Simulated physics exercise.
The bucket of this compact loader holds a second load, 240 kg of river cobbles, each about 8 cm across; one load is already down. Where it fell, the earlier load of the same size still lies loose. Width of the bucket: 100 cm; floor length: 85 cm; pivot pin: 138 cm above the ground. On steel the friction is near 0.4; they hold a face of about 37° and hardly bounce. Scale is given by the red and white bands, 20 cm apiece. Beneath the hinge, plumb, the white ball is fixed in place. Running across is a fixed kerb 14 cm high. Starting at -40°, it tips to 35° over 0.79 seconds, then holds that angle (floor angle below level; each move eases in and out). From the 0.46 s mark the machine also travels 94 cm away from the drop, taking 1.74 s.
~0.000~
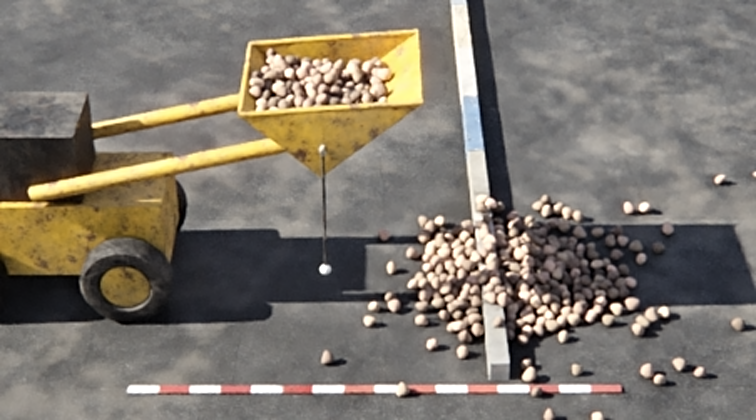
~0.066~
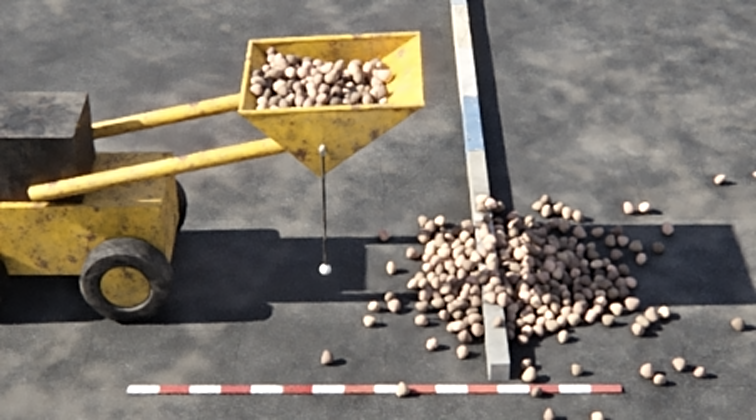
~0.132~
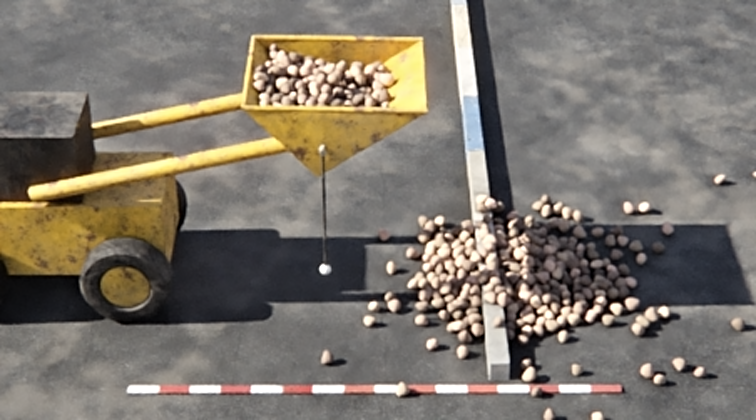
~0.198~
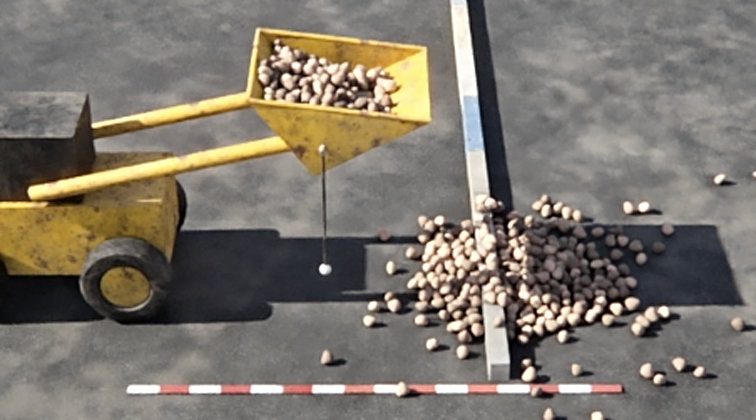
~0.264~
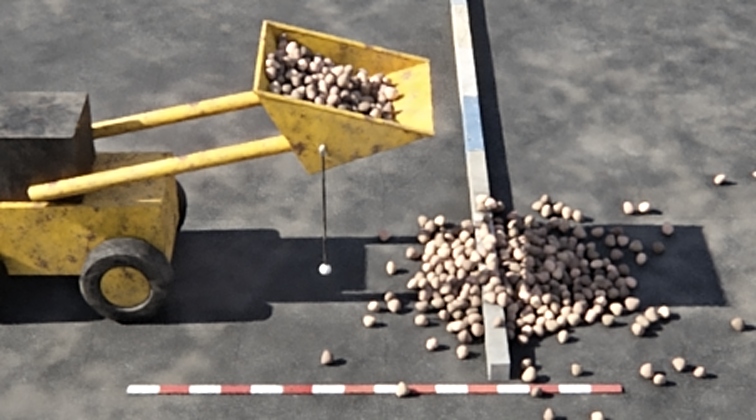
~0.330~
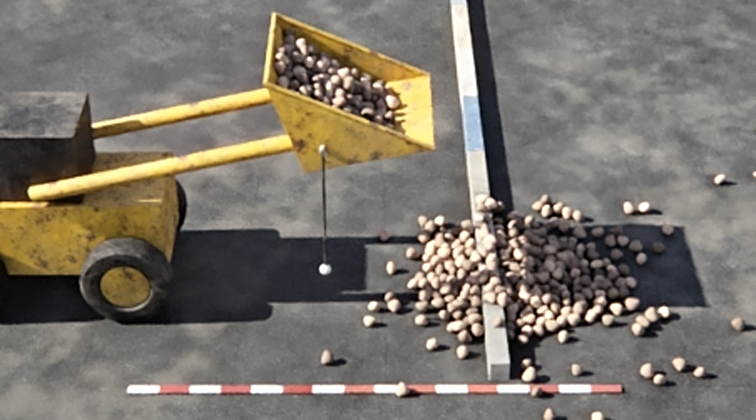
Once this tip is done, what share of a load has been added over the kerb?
About 1 per cent.
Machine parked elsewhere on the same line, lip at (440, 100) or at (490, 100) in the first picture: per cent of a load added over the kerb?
0 % and 30 %.
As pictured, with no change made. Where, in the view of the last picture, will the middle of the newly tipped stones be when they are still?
I'd point to about (411, 267).
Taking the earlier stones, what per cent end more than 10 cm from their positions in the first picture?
Some 5 percent, give or take.
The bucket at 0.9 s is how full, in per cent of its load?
Around 75 in a hundred.
After 0.6 s the floor is at 23°; in per cent of one load, 100 in the bucket, 39 on this side of the kerb, 61 over the kerb; the foremost stones are at (742, 275).
After 0.9 s the floor is at 35°; in per cent of one load, 73 in the bucket, 66 on this side of the kerb, 61 over the kerb; the foremost stones are at (742, 275).
After 2.7 s the floor is at 35°; in per cent of one load, 0 in the bucket, 138 on this side of the kerb, 62 over the kerb; the foremost stones are at (742, 275).
After 5.2 s the floor is at 35°; in per cent of one load, 0 in the bucket, 138 on this side of the kerb, 62 over the kerb; the foremost stones are at (742, 275). Net gain over the kerb, 1.
